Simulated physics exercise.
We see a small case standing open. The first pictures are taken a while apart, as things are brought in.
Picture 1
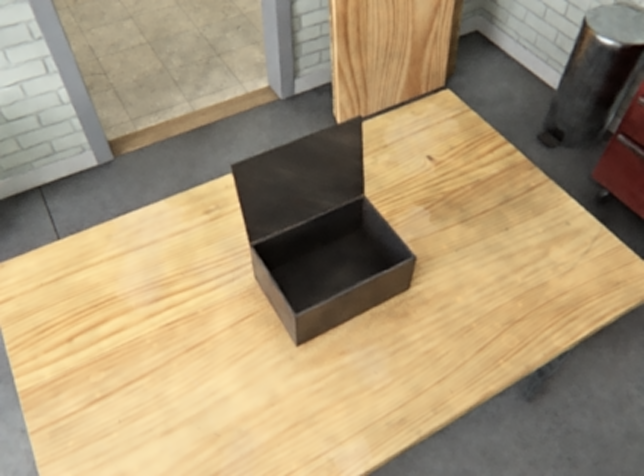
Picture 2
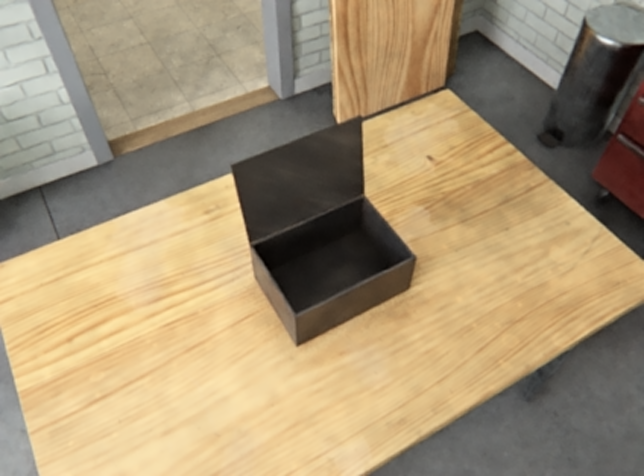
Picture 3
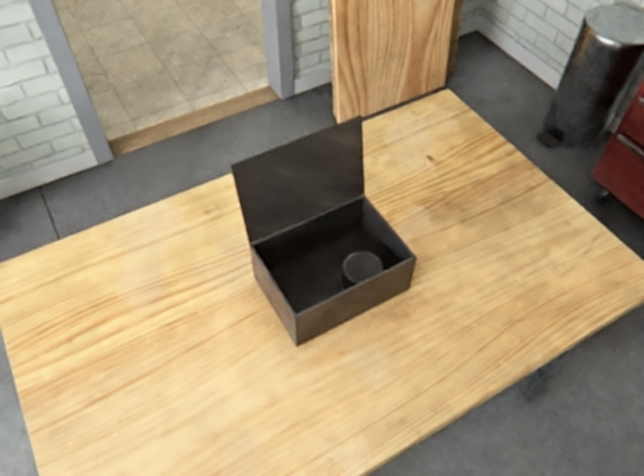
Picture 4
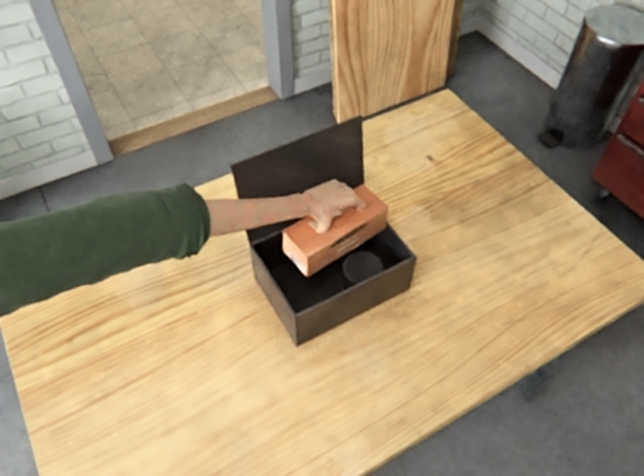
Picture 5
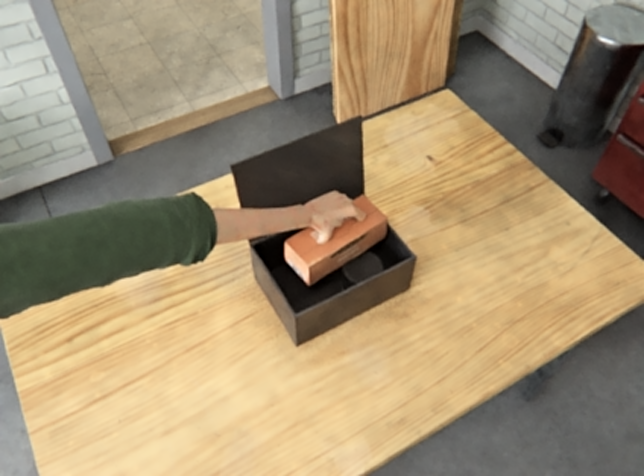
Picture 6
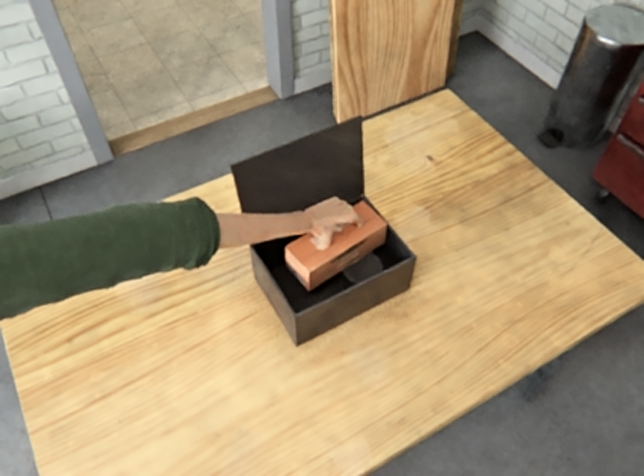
A small round black tub appears inside the open, empty dark case on the wooden table. Then a hand in a green sleeve, reaching from the left, holds an orange carton over the case and lowers it slightly, with the hand still on top and the tub partly covered.
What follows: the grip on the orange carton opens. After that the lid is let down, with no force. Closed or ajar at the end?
Outcome: The lid closes.
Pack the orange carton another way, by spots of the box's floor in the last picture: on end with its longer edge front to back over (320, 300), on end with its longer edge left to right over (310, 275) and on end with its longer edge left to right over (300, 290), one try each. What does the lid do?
First, it stays ajar; second, it will not close; third, it stays ajar.
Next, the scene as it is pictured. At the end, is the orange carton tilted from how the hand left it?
It tips.
Then, 1.30 s past the last view, lid 79° above the rim; orange carton on its side near (325, 251).
Then, 1.80 s past the last view, lid 36° above the rim; orange carton on its side near (325, 251).
Finally, lid shut; down or leaning hard in the box, orange carton; black tub still in place. Final places as the last picture's camera would see them, orange carton near (325, 251).
